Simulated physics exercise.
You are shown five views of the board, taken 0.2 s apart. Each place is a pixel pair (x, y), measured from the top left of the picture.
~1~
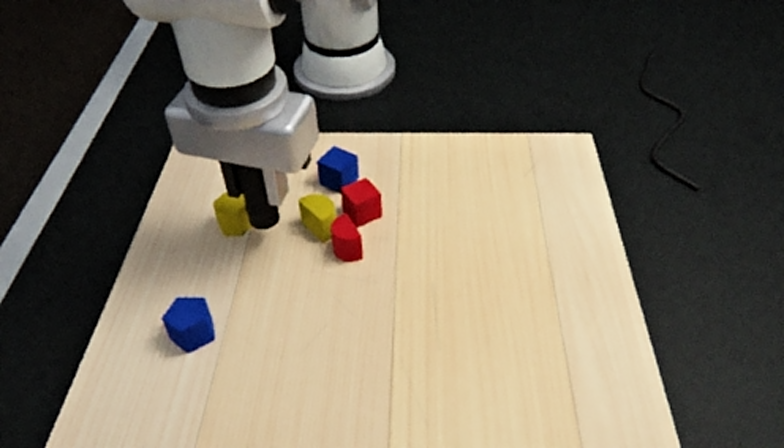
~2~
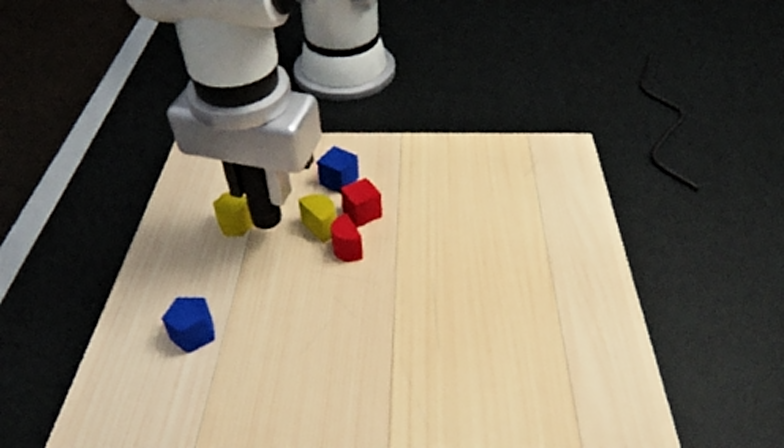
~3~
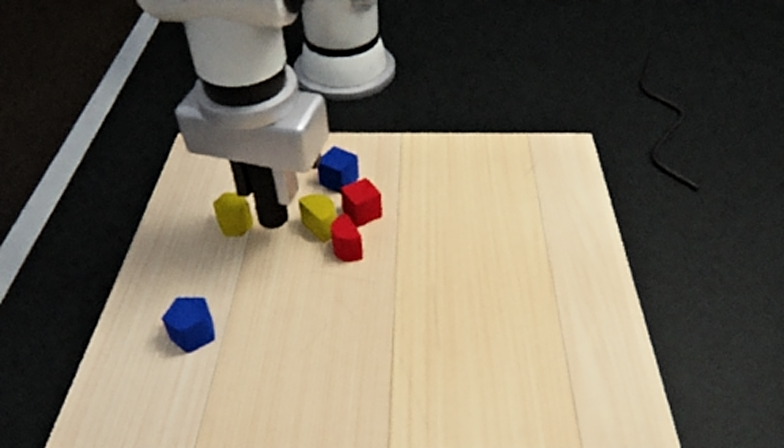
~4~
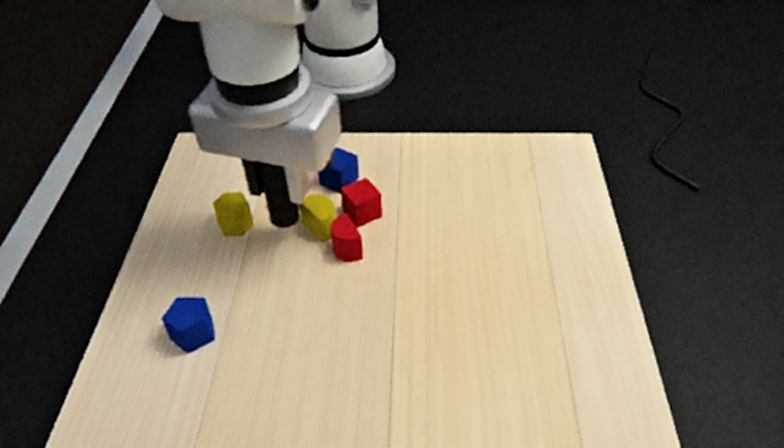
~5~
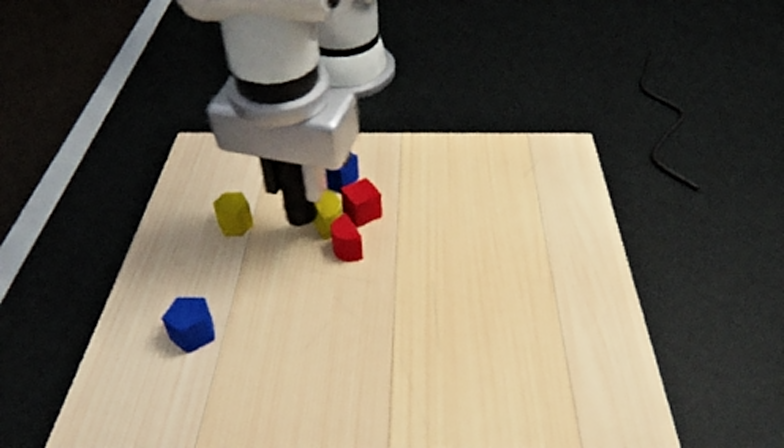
On a pale wooden board, a robot arm shifting its dark peg slightly right toward clustered red, yellow and blue blocks.
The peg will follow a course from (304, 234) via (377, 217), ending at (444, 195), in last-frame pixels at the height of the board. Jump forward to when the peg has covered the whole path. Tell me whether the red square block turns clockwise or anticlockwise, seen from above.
It spins anti-clockwise.
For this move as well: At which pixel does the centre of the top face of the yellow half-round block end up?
My prediction: (453, 156).
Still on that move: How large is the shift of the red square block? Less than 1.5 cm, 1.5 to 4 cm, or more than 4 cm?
That block covers upwards of 4 cm.
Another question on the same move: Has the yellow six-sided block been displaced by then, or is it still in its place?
It's unmoved.
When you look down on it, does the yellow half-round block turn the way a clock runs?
No, that is not how it ends up.
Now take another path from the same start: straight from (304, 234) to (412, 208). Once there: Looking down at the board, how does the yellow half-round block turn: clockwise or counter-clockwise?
Top view: Counterclockwise.
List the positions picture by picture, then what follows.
In the first frame, peg tip (265, 220); block tops, yellow six-sided block (230, 202); yellow half-round block (318, 204); red half-round block (345, 227); red square block (361, 190).
In the second frame, peg (267, 220); blocks unchanged.
In the third frame, peg (274, 220); blocks unchanged.
In the fourth frame, peg (285, 218); blocks unchanged.
In the fifth frame, peg (301, 217); yellow six-sided block (230, 202); yellow half-round block (324, 201); red half-round block (345, 227); red square block (361, 190).
The first path, step by step. One third of the way, peg (353, 206); yellow half-round block (374, 188), turned 20° anticlockwise; red square block (400, 176).
Two thirds of the way, peg (401, 193); yellow half-round block (417, 173), turned 30° anticlockwise; red square block (438, 159), turned 15° anticlockwise.
At the end, peg (445, 178); yellow six-sided block in place; yellow half-round block (453, 156), turned 45° anticlockwise; red half-round block in place; red square block (466, 141), turned 30° anticlockwise.
